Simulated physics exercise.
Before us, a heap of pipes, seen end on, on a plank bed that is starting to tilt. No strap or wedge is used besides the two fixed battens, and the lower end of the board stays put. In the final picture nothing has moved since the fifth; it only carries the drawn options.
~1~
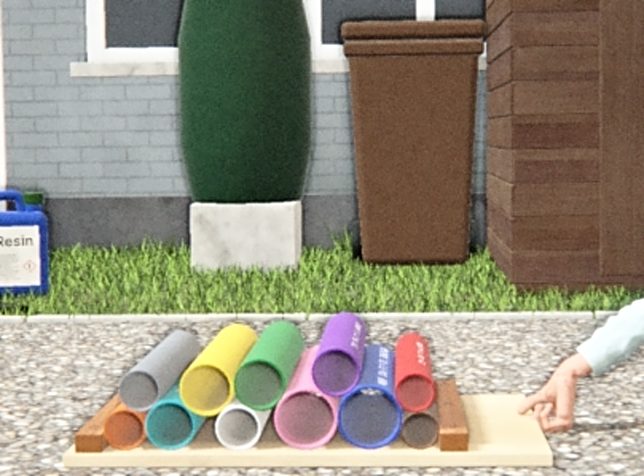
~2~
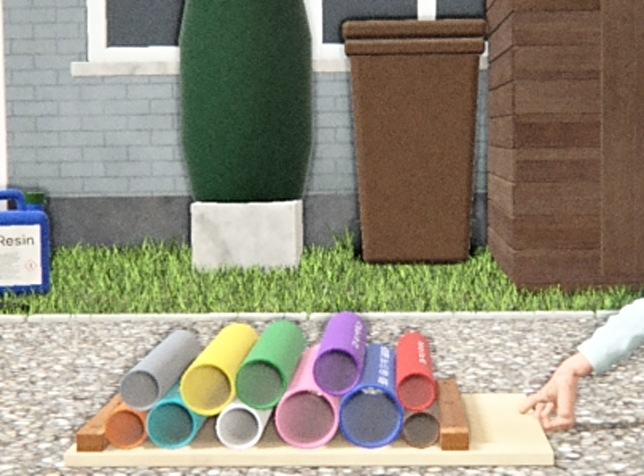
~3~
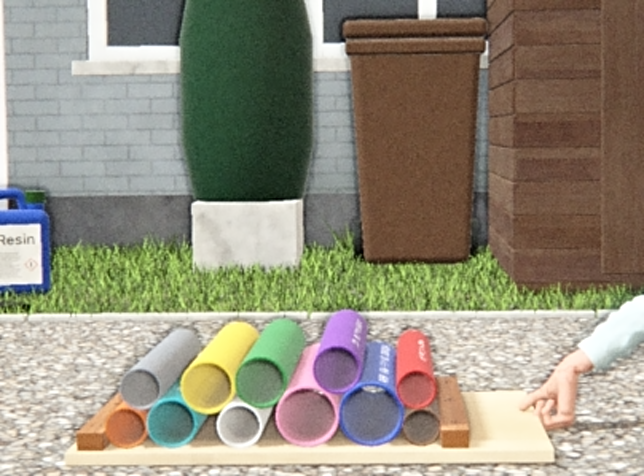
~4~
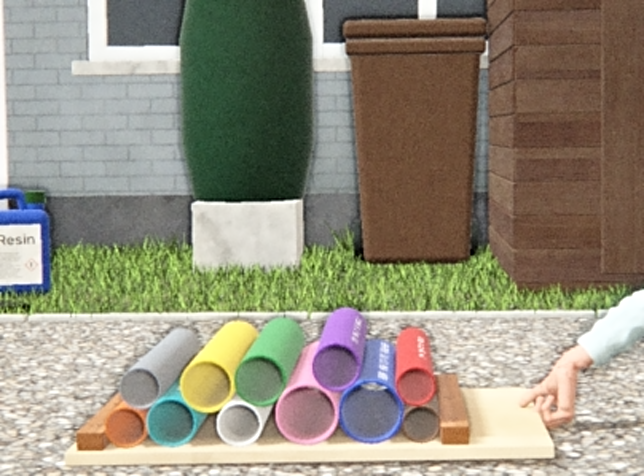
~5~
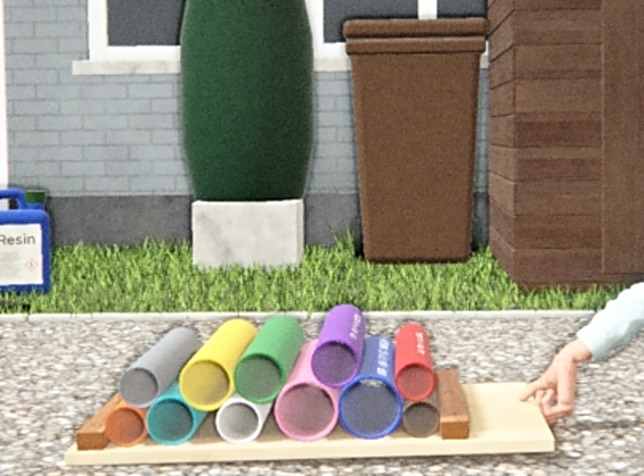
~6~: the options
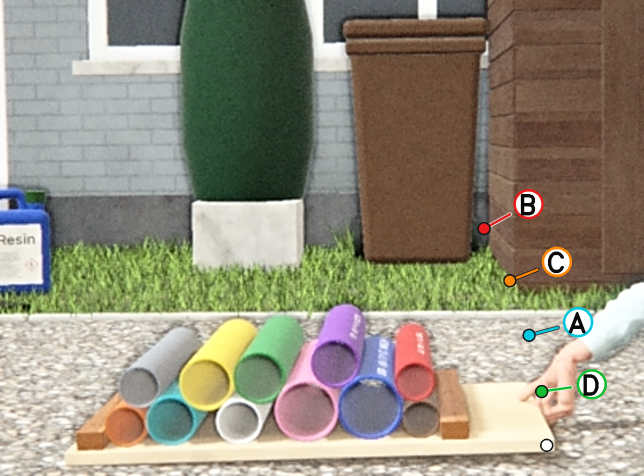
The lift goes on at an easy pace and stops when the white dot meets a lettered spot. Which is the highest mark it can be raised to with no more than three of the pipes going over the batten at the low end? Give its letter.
Lift it to B and no more.
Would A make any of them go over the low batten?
Yes.
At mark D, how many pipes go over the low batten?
The count is none.
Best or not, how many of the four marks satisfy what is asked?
Four of them.
On the marked copy, A at (529, 335); B at (484, 229); C at (510, 281); D at (542, 391); the white dot at (547, 445).
Following B. Soon after the start, board at 17°.
Later, board at 28°.
In the end, board at 28°, three over the low batten (yellow, green, grey).
As for the rest, A two over the low batten (yellow, grey); C three over the low batten (yellow, green, grey); D none over the low batten.
